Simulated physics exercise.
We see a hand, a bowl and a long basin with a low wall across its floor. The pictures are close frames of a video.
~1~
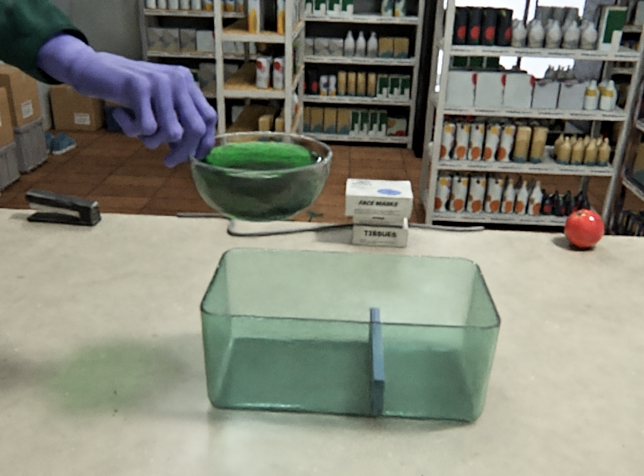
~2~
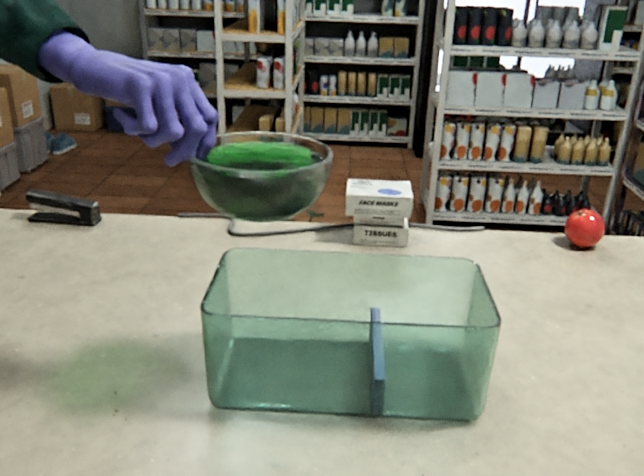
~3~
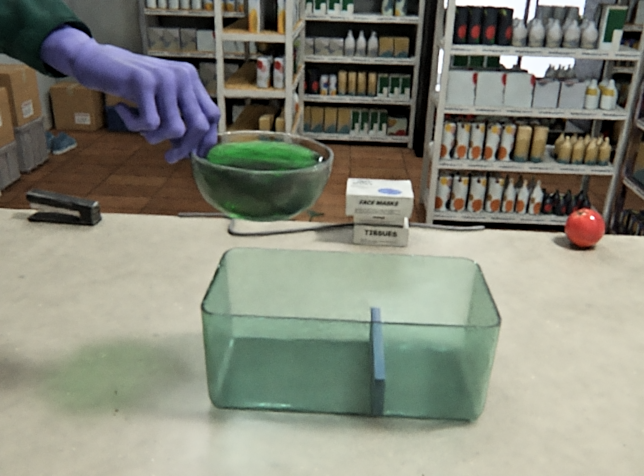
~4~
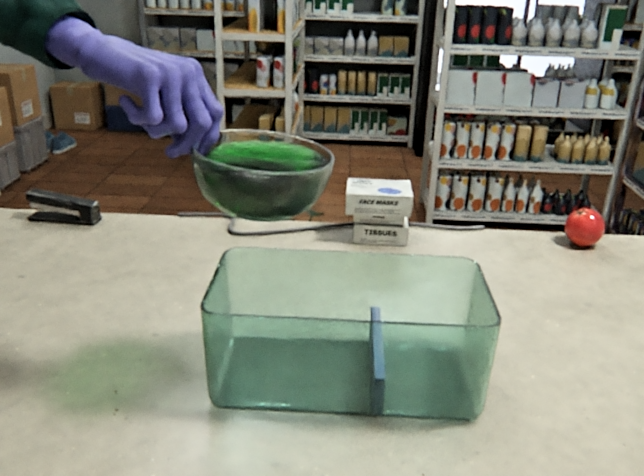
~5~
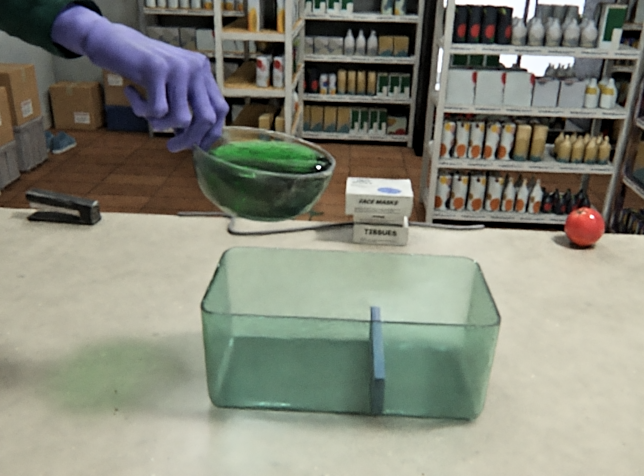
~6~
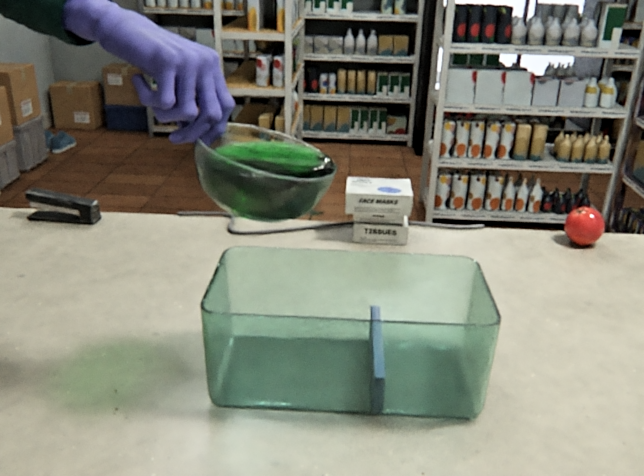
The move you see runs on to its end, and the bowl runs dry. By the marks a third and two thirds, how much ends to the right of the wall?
In the end between a third and two thirds is right of the wall.
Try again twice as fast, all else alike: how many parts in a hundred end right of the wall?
Close to 35 per cent.
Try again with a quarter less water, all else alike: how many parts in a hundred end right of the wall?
Roughly 40 in a hundred.
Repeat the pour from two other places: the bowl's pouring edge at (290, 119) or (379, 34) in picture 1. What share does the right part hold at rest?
First some 10, then 80 per cent.
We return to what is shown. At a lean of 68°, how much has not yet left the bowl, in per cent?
It comes to 30 per cent or so.
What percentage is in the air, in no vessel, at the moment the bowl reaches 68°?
Roughly 30 in a hundred.
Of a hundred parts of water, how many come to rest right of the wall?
Near 55 %.
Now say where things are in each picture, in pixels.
It leans 0°; its right rim is at (330, 155); the water meets the walls at (195, 155) and (328, 160); the long basin's rim runs from (213, 279) to (488, 292); the wall's top is at (377, 341), in the first picture.
It leans 1°; its right rim is at (331, 156); the water meets the walls at (195, 155) and (328, 161), in the second picture.
It leans 2°; its right rim is at (332, 158); the water meets the walls at (197, 154) and (329, 162), in the third picture.
It leans 6°; its right rim is at (333, 161); the water meets the walls at (198, 154) and (330, 162), in the fourth picture.
It leans 10°; its right rim is at (333, 166); the water meets the walls at (199, 154) and (331, 162), in the fifth picture.
It leans 15°; its right rim is at (334, 172); the water meets the walls at (201, 154) and (333, 164); 2 per cent is over the edge, in the sixth picture.
A moment on, the bowl is tipped part way and 28 per cent is still to pour, 11 is left of the wall and 33 right of it.
Next, the bowl is tipped right over and 0 per cent is still to pour, 43 is left of the wall and 54 right of it.
Then the bowl is tipped right over and 0 per cent is still to pour, 45 is left of the wall and 55 right of it.
Later the bowl is tipped right over and 0 per cent is still to pour, 45 is left of the wall and 55 right of it.
In the end 45 per cent lies left of the wall, 54 right of it and 1 outside.
